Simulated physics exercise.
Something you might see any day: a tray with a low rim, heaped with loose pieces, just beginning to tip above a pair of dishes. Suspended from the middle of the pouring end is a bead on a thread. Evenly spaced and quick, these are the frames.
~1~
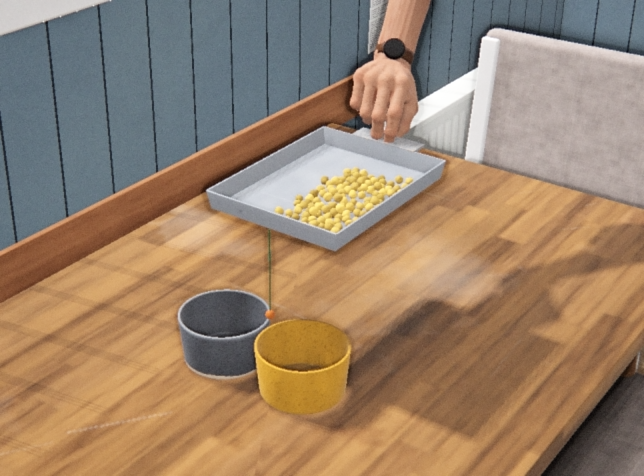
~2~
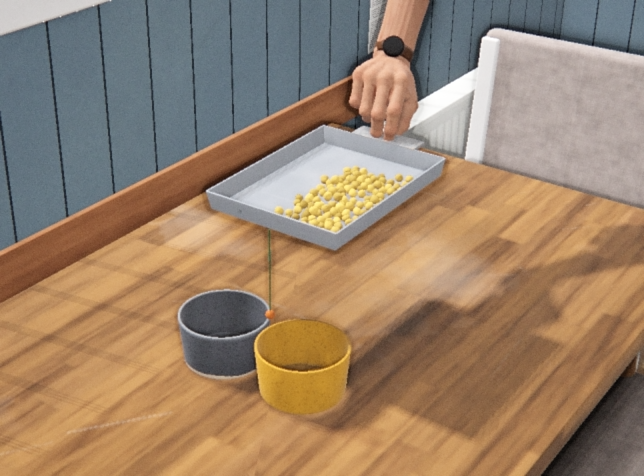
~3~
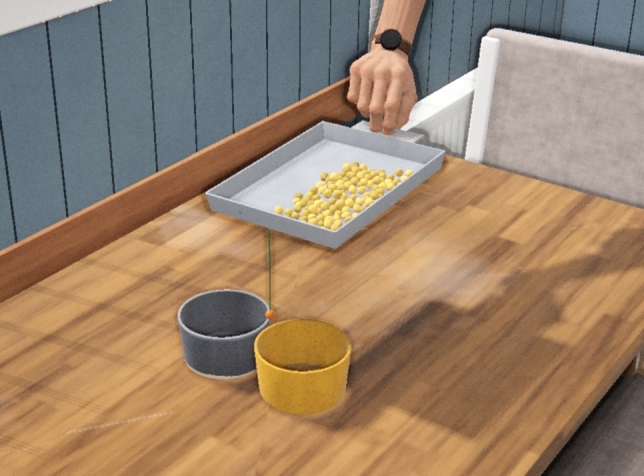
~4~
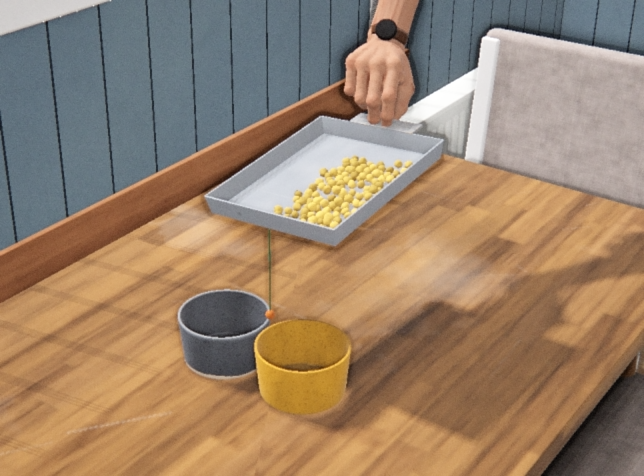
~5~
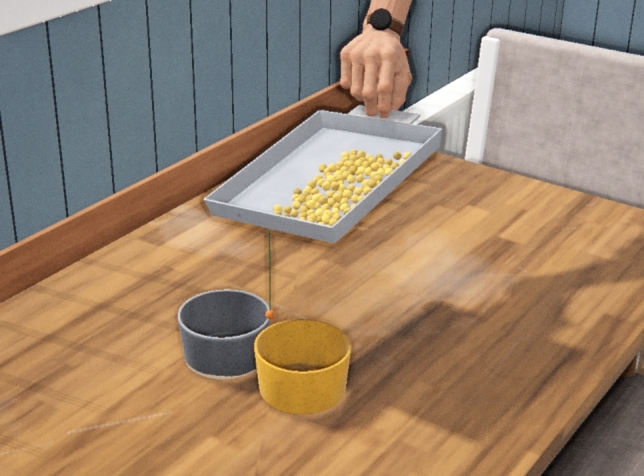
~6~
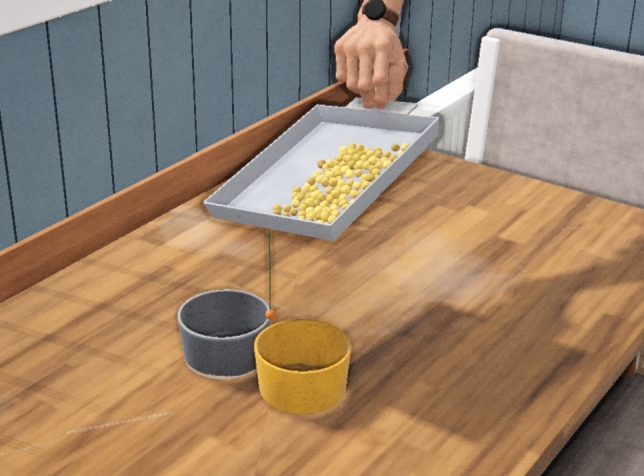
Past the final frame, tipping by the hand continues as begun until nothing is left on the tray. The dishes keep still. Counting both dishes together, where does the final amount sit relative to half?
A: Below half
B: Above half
Option B: Above half.
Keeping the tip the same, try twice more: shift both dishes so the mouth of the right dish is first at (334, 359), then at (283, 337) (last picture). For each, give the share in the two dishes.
In order: 30 percent and 70 percent.
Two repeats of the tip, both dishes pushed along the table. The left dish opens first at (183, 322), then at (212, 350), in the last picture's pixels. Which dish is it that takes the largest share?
Try 1: The dish to the left; try 2: The dish to the left.
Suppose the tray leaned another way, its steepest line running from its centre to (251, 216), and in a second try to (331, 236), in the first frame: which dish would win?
In the first case it's the one on the left, in the second the one on the right.
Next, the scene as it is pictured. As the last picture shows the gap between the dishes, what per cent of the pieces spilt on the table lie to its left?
About 100 per cent.
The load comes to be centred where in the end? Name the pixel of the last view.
Near (210, 353).
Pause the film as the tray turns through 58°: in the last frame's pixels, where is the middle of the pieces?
(265, 191).
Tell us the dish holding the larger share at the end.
Looking at the end state, it is the left-side one.
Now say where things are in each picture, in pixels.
The first picture shows corners of the pouring end at (211, 190) and (336, 232), level; middle of the load at (344, 202), puffed corn balls; left dish at (196, 352); right dish at (275, 386); bead on its thread at (270, 315).
The second picture shows corners of the pouring end at (211, 191) and (335, 231), level; middle of the load at (344, 201).
The third picture shows corners of the pouring end at (210, 192) and (334, 230), tipped barely, lowest at the left corner; middle of the load at (344, 198).
The fourth picture shows corners of the pouring end at (209, 195) and (333, 227), tipped a little, lowest at the left corner; middle of the load at (343, 193).
The fifth picture shows corners of the pouring end at (209, 198) and (331, 225), tipped a little, lowest at the left corner; middle of the load at (342, 189).
The sixth picture shows corners of the pouring end at (208, 201) and (329, 223), tipped a little, lowest at the left corner; middle of the load at (341, 184); left dish at (196, 352); right dish at (275, 386).
Soon, tray tipped steeply; all on the tray.
A while on, tray tipped right over; all on the tray.
Towards the end, tray tipped past a quarter turn; about two thirds in the left dish; about a third outside both.
Finally, tray tipped past a quarter turn; none in the right dish; about two thirds in the left dish; about a third outside both.
